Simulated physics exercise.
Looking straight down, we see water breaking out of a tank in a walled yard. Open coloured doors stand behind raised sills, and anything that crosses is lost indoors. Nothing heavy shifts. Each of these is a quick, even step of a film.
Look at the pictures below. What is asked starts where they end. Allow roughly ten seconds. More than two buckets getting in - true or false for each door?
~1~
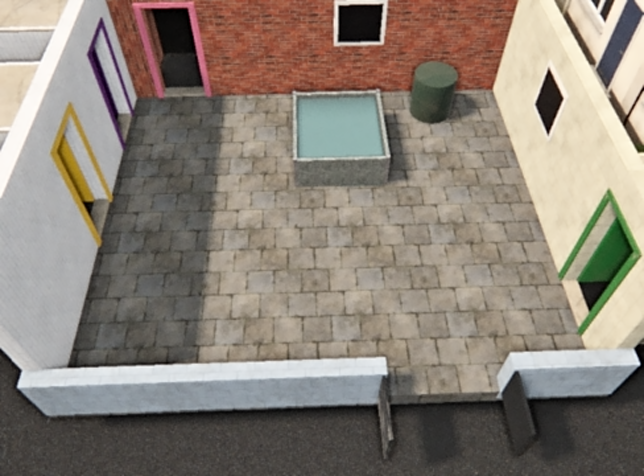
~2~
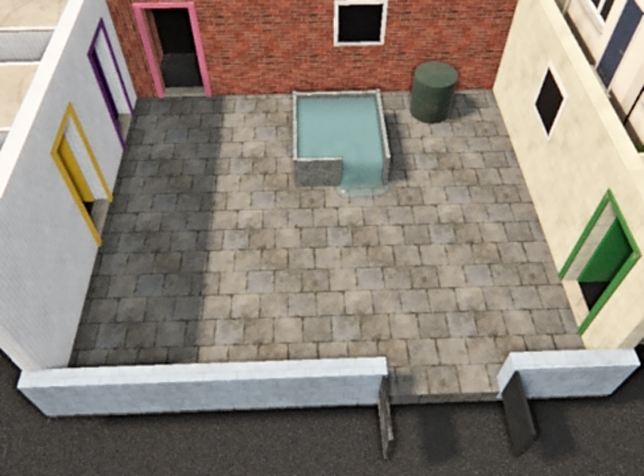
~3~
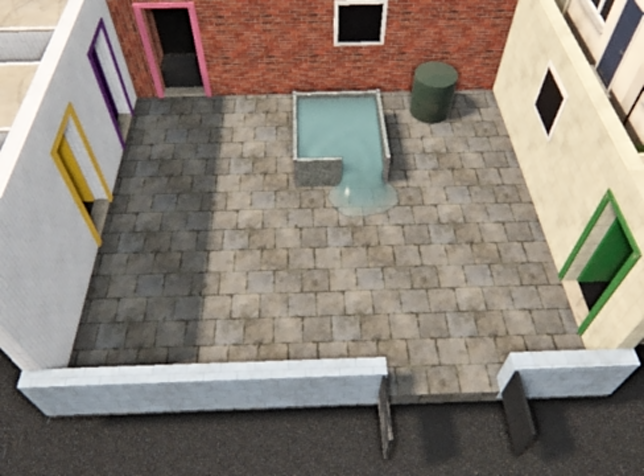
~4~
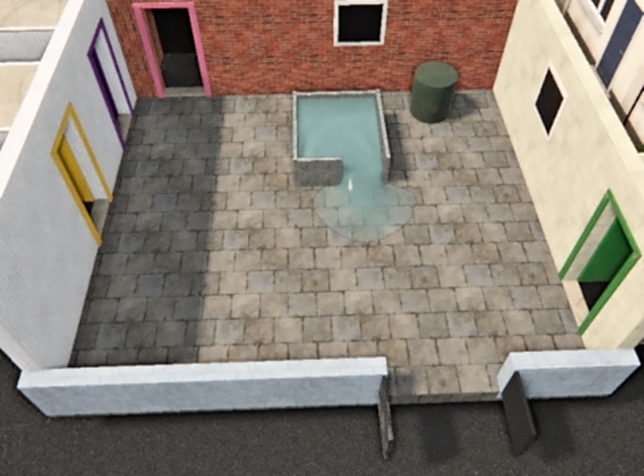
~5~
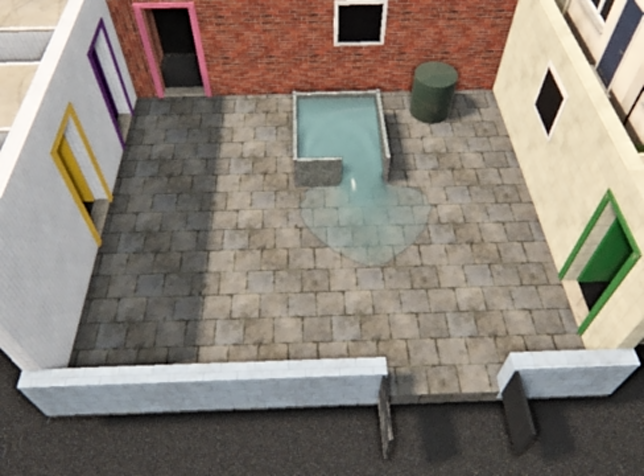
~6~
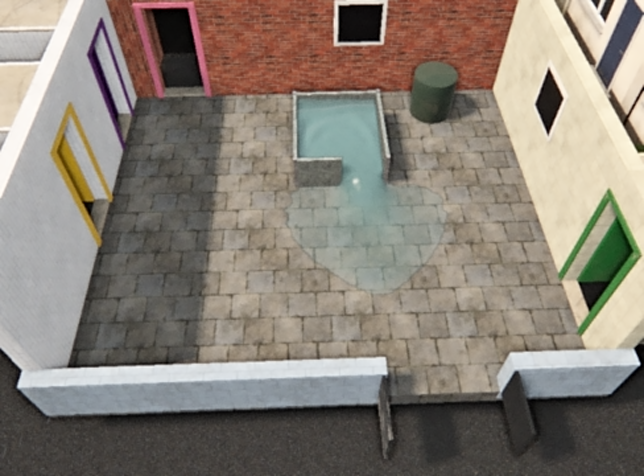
Yellow door: False; purple door: False; green door: True; pink door: False.
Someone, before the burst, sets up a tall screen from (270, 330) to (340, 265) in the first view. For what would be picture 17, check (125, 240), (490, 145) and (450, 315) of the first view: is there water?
Taking the points in turn, they are high and dry, high and dry and inundated.
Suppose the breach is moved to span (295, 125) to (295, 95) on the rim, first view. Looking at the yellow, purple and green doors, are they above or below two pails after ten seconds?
My reading: The yellow door keeps below it, the purple door passes that mark, the green door takes less.
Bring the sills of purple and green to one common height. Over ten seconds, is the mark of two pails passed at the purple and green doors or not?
As it turns out, the purple one keeps within bounds and the green one keeps within bounds.
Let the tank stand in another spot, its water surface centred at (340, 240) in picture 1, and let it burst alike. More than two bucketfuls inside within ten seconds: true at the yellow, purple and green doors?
I reckon the yellow door doesn't reach the threshold, the purple door doesn't reach the threshold and the green door doesn't reach the threshold.
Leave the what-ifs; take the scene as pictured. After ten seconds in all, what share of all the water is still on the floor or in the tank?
68 in a hundred.
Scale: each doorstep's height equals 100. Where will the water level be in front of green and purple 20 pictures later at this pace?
I'd say around 250 and 0 in a hundred.
A moment on, water covers 25 % of the floor; the yellow door not reached, the purple door not reached, the green door not reached, the pink door not reached.
Next, water covers 35 % of the floor; the yellow door not reached, the purple door not reached, the green door wet at the sill, nothing in, the pink door not reached.
Then, water covers 40 % of the floor; the yellow door not reached, the purple door not reached, the green door under two buckets in, the pink door not reached.
Later, water covers 45 % of the floor; the yellow door wet at the sill, nothing in, the purple door not reached, the green door over two buckets in, the pink door not reached.
In the end, water covers 65 % of the floor; the yellow door wet at the sill, nothing in, the purple door not reached, the green door over two buckets in, the pink door not reached.
